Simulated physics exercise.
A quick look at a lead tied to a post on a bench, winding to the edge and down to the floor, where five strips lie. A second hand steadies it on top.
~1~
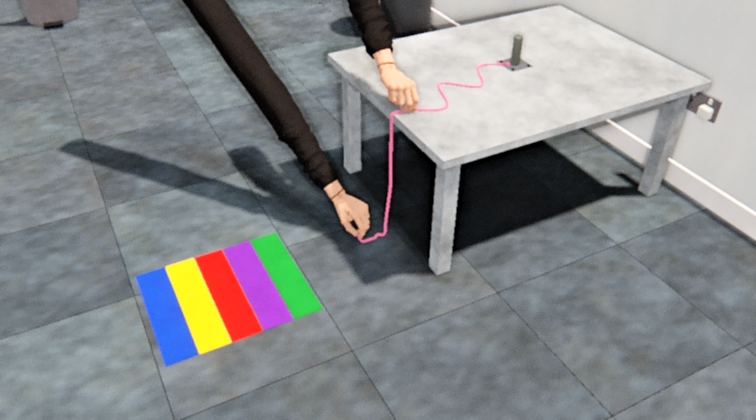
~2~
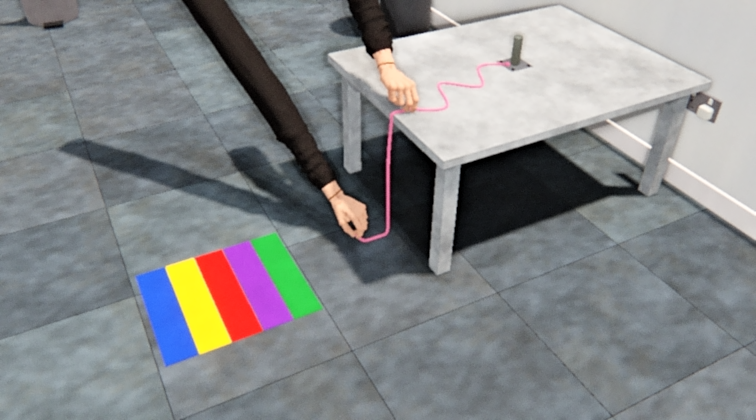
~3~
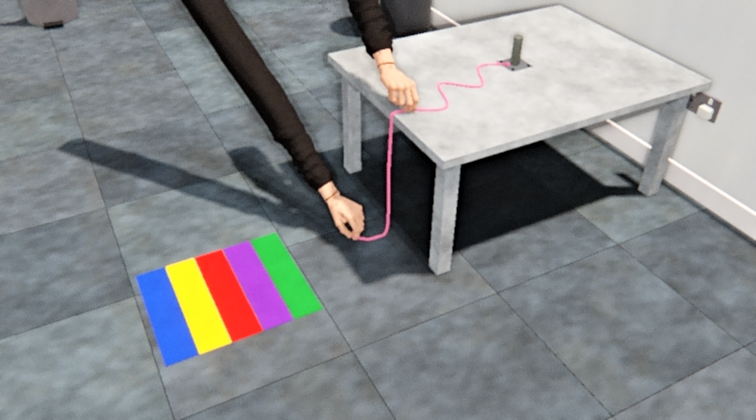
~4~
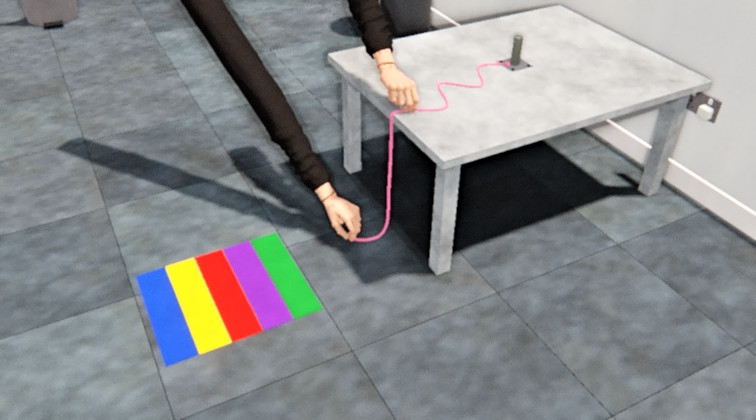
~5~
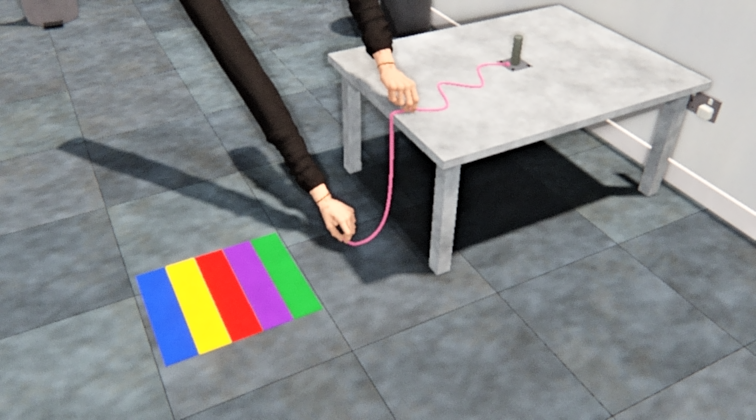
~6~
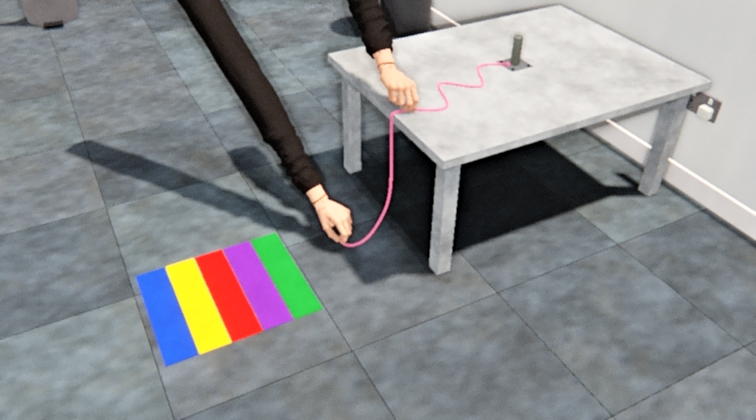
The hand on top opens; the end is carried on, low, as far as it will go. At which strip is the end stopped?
It gets as far as the yellow strip.
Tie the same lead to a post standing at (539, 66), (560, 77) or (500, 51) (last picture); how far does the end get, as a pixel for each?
Try by try, around (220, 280), (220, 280) and (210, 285).
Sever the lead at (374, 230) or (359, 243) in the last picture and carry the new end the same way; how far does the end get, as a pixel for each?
Near (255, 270) and (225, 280).
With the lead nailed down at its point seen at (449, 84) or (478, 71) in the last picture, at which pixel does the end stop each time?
Try by try, around (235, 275) and (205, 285).
Early on, end near (253, 270); over purple.
Midway, end near (215, 282); over red.
At the end of the slack, end near (194, 289); over yellow. The yellow one.
